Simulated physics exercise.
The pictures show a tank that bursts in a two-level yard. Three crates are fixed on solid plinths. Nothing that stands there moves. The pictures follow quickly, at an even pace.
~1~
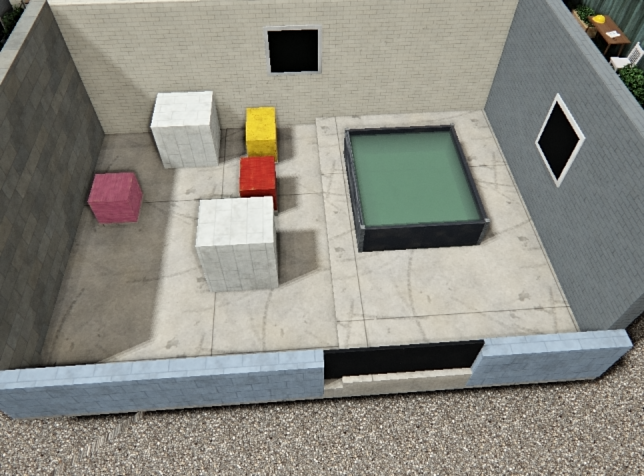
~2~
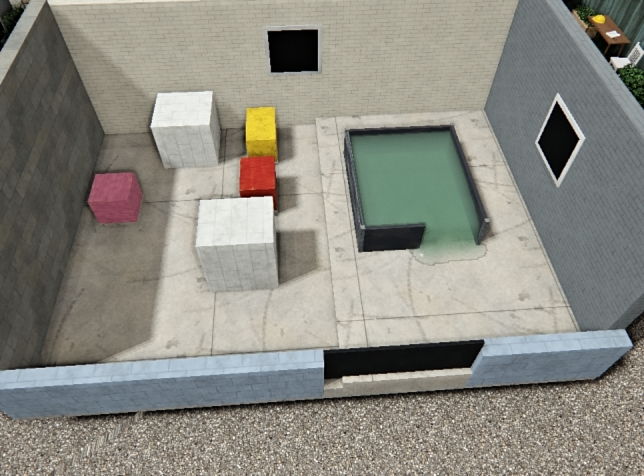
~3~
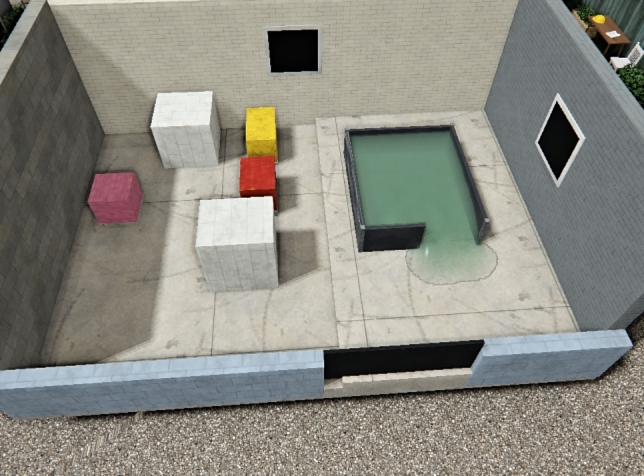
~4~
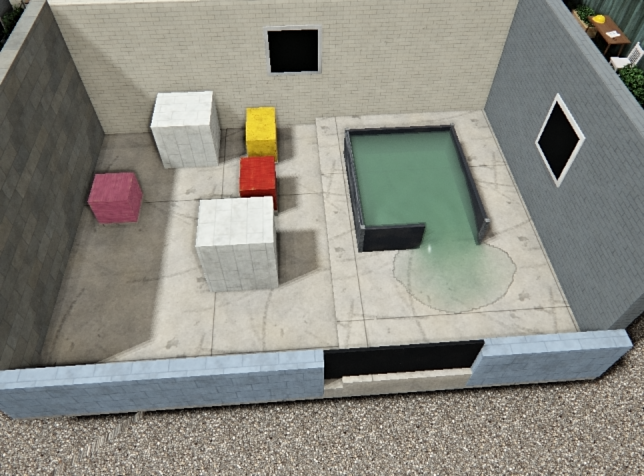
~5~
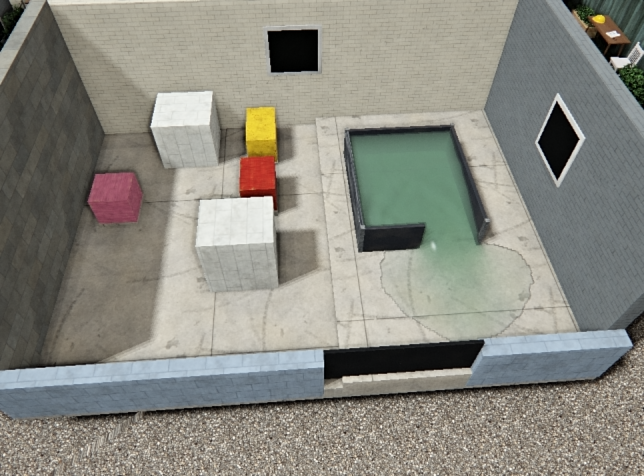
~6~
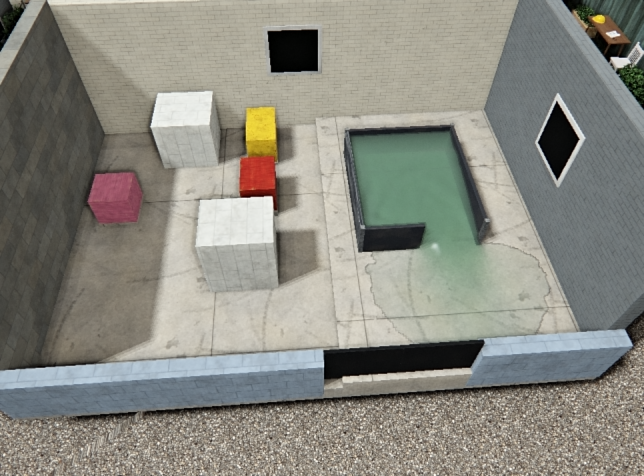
In a walled yard with white, pink, yellow and red blocks on the left, a dark-rimmed tank of green water stands whole and still on the right. Part of its near side opens, and water pours through the gap, spreading across the pale floor toward the front wall in a widening, thinning pool.
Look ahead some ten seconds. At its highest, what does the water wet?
One by one: The pink crate is soaked; the red crate keeps dry; the yellow crate is soaked.
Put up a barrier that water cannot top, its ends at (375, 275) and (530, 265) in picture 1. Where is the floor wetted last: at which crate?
Last comes the crate marked pink.
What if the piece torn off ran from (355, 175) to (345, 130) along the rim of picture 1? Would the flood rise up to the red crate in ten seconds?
One by one: The red one gets wet.
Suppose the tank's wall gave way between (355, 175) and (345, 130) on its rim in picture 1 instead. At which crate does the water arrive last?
I say the pink-painted one.
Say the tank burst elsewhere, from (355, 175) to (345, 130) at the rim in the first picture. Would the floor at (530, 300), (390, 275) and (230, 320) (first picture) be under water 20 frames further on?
As listed: Free of water, not flooded, no water.
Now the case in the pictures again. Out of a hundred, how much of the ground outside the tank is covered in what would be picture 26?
Roughly 40 per cent.
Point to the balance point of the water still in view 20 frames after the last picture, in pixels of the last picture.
At about (423, 250).
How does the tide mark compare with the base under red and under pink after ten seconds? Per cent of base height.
In turn 50 and 140 per cent.
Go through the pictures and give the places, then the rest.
In the first picture, the tank at (411, 176) is whole and still.
In the second picture, water pours out at (449, 239) and has run to (418, 256).
In the third picture, water pours out at (449, 239) and has run to (427, 278).
In the fourth picture, water pours out at (449, 240) and has run to (451, 307).
In the fifth picture, water pours out at (449, 239) and has run to a hidden place.
In the sixth picture, the front is at a hidden place, out from the gap at (449, 239).
A moment on, water covers 15 % of the floor; the pink crate not reached, the red crate not reached, the yellow crate not reached.
Next, water covers 20 % of the floor; the pink crate not reached, the red crate not reached, the yellow crate not reached.
Then, water covers 40 % of the floor; the pink crate not reached, the red crate not reached, the yellow crate not reached.
Later, water covers 65 % of the floor; the pink crate water round its plinth, the red crate water round its plinth, the yellow crate water round its plinth.
In the end, water covers 90 % of the floor; the pink crate was topped, the red crate stayed above the water, the yellow crate was topped.
